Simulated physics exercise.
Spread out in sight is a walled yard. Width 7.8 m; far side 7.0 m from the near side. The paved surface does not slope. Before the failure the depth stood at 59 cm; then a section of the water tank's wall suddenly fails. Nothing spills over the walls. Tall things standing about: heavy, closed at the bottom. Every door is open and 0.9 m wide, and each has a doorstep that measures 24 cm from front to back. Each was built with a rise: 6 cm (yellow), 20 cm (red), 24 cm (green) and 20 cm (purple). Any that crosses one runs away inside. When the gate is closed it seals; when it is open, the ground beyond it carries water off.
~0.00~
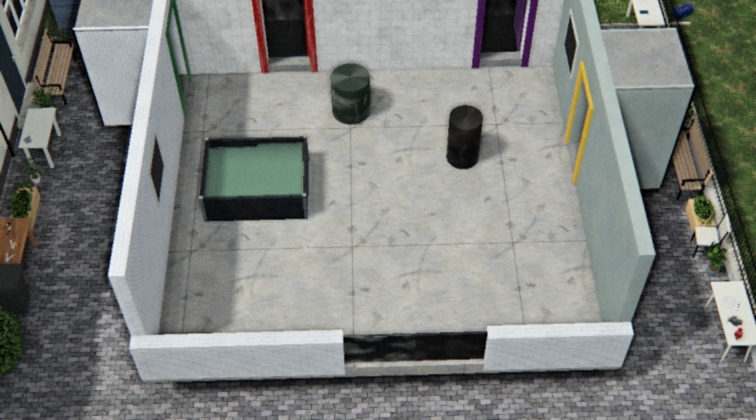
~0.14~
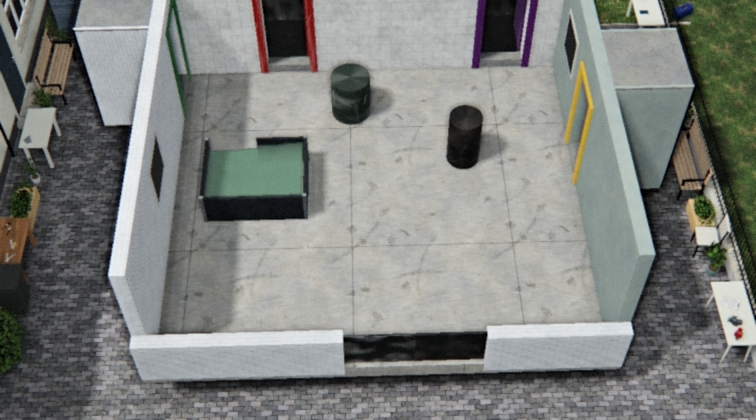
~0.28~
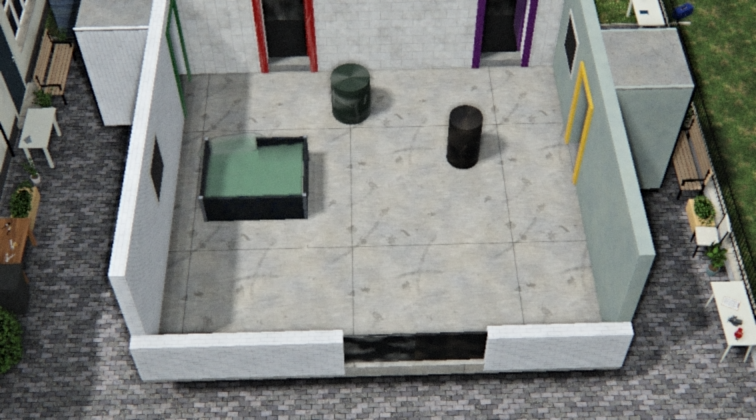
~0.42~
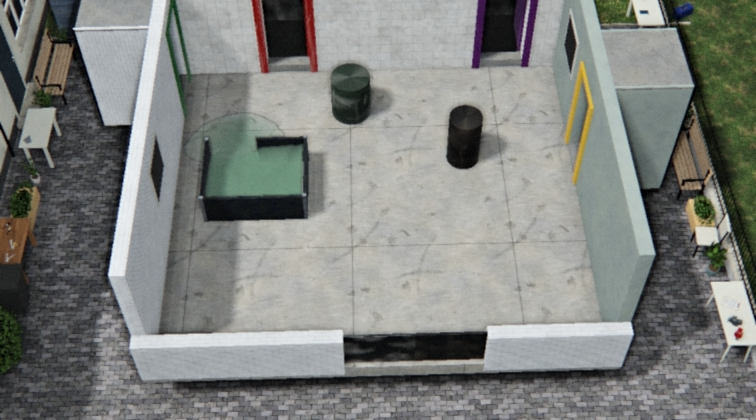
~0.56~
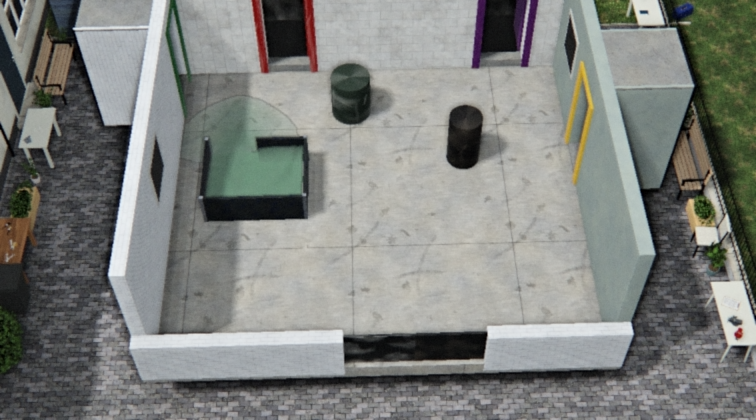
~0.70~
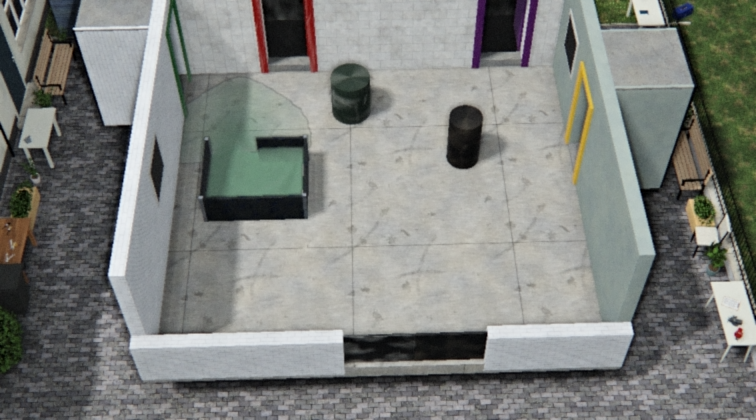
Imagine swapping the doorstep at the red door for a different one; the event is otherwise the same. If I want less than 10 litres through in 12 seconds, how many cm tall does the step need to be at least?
You would need about 16 cm.
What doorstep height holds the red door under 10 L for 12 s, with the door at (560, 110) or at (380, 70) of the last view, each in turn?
First place around 8.0 cm, second around 8.0 cm.
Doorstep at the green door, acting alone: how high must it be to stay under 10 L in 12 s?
Green: Roughly 25 cm.
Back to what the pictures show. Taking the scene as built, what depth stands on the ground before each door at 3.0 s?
Door by door, in centimetres - yellow 0, red 16, green 21, purple 0.
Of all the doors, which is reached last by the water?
Yellow.
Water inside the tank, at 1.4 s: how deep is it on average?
Mean depth: Approx. 36 cm.
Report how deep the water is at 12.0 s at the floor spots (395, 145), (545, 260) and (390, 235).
First 2, then 2, then 2 cm.
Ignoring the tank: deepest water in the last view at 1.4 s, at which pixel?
Near (190, 79).
After 1.4 s water covers 10 % of the floor, deepest (44 cm) near (190, 79); 18 cm at the red door, 0 litres in over its 20 cm doorstep.
After 3.0 s water covers 15 % of the floor, deepest (24 cm) near (333, 106); 16 cm at the red door, 1 litre in over its 20 cm doorstep.
After 12.0 s water covers 85 % of the floor, deepest (6 cm) near (480, 351); 5 cm at the red door, 2 litres in over its 20 cm doorstep.
At the red door as built, the water arrived by 1.0 s and peaked near 20 cm at 2.2 s.
Run again over the same 12 s with other heights there, 18 litres in over 14.5 cm, 2 litres over 20 cm. The limit of 10 litres is kept from about 16 cm up.
